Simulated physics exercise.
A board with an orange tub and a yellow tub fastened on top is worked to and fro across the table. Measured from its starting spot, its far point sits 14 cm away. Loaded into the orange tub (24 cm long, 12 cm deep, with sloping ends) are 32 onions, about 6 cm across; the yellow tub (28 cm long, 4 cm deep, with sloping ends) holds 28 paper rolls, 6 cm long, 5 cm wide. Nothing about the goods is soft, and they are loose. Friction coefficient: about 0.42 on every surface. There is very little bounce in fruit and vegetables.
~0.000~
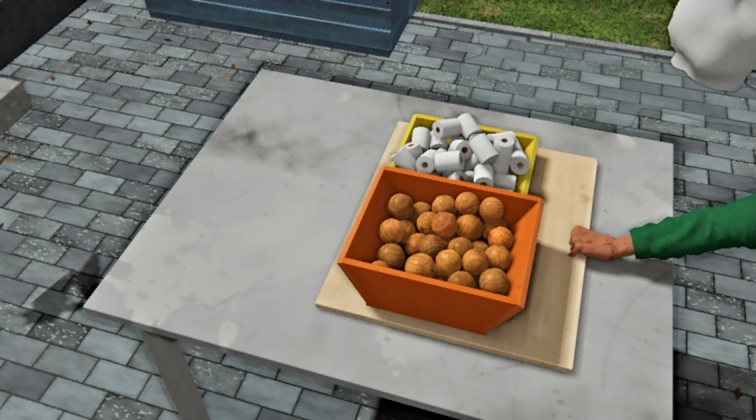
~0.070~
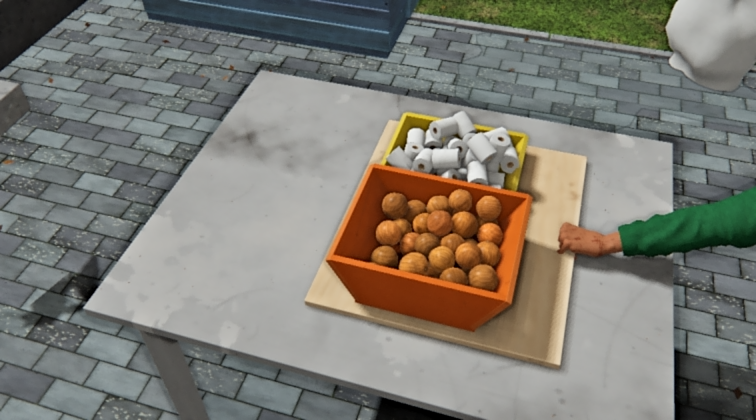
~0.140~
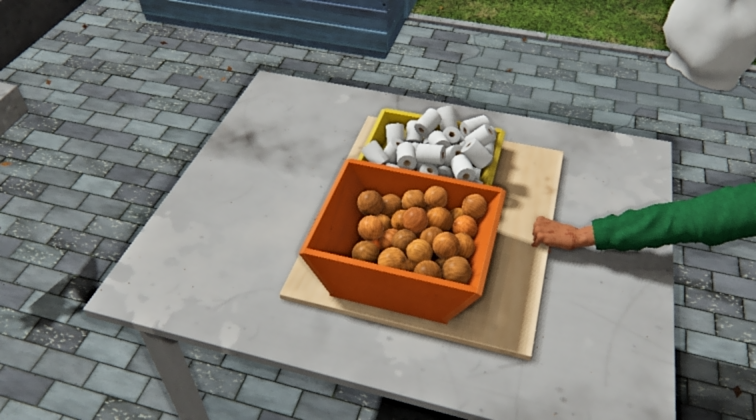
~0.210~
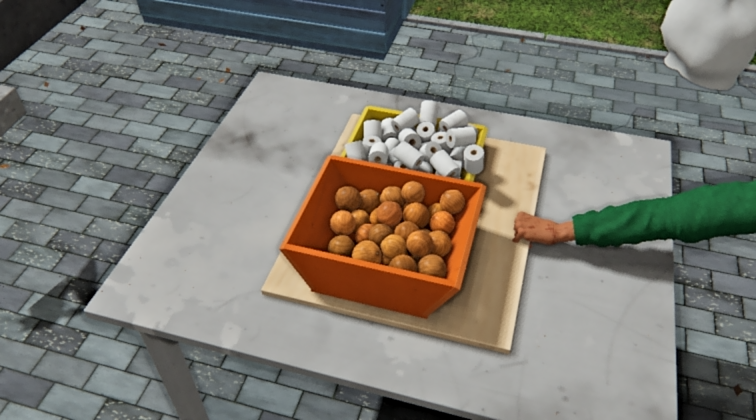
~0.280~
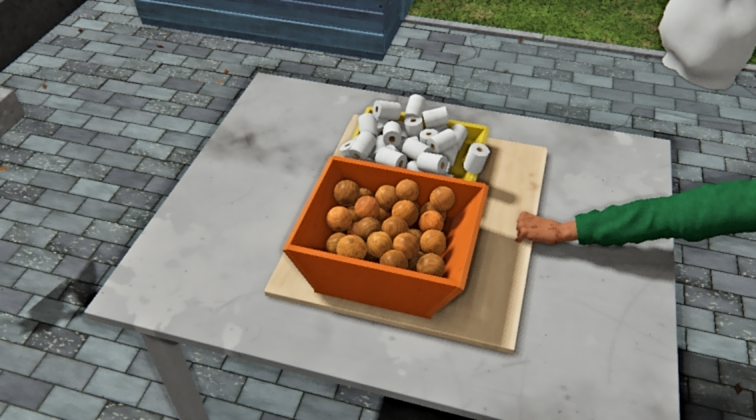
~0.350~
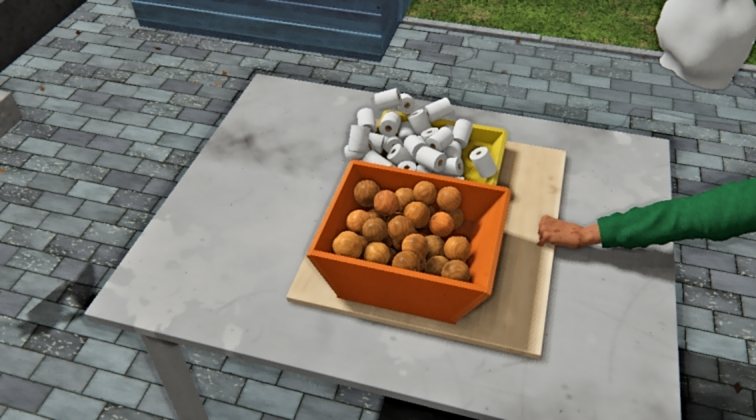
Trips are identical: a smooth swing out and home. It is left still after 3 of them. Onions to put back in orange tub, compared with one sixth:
Below a sixth.
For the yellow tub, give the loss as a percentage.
Yellow tub: 45%.
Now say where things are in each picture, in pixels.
In the first picture (we follow the rim corner now nearest the camera), orange tub at (519, 302); yellow tub (its farthest corner) at (417, 115); board 0 cm from its start; nothing out yet.
The second picture shows orange tub at (506, 298); yellow tub at (407, 114); board 3 cm from its start.
The third picture shows orange tub at (477, 290); yellow tub at (385, 110); board 9 cm from its start.
The fourth picture shows orange tub at (455, 284); yellow tub at (369, 107); board 13 cm from its start.
The fifth picture shows orange tub at (459, 284); yellow tub at (370, 108); board 13 cm from its start.
The sixth picture shows orange tub at (486, 289); yellow tub at (387, 112); board 8 cm from its start; 2 out, the lowest roll at (406, 104).
After 0.60 s, 0 of 32 out of the orange tub and 8 of 28 out of the yellow tub.
After 0.92 s, 0 of 32 out of the orange tub and 10 of 28 out of the yellow tub.
After 1.37 s, 0 of 32 out of the orange tub and 13 of 28 out of the yellow tub.
When it is over (at 1.94 s), 0 of 32 out of the orange tub and 12 of 28 out of the yellow tub. Asked share, 0 of 32, 0 per cent.
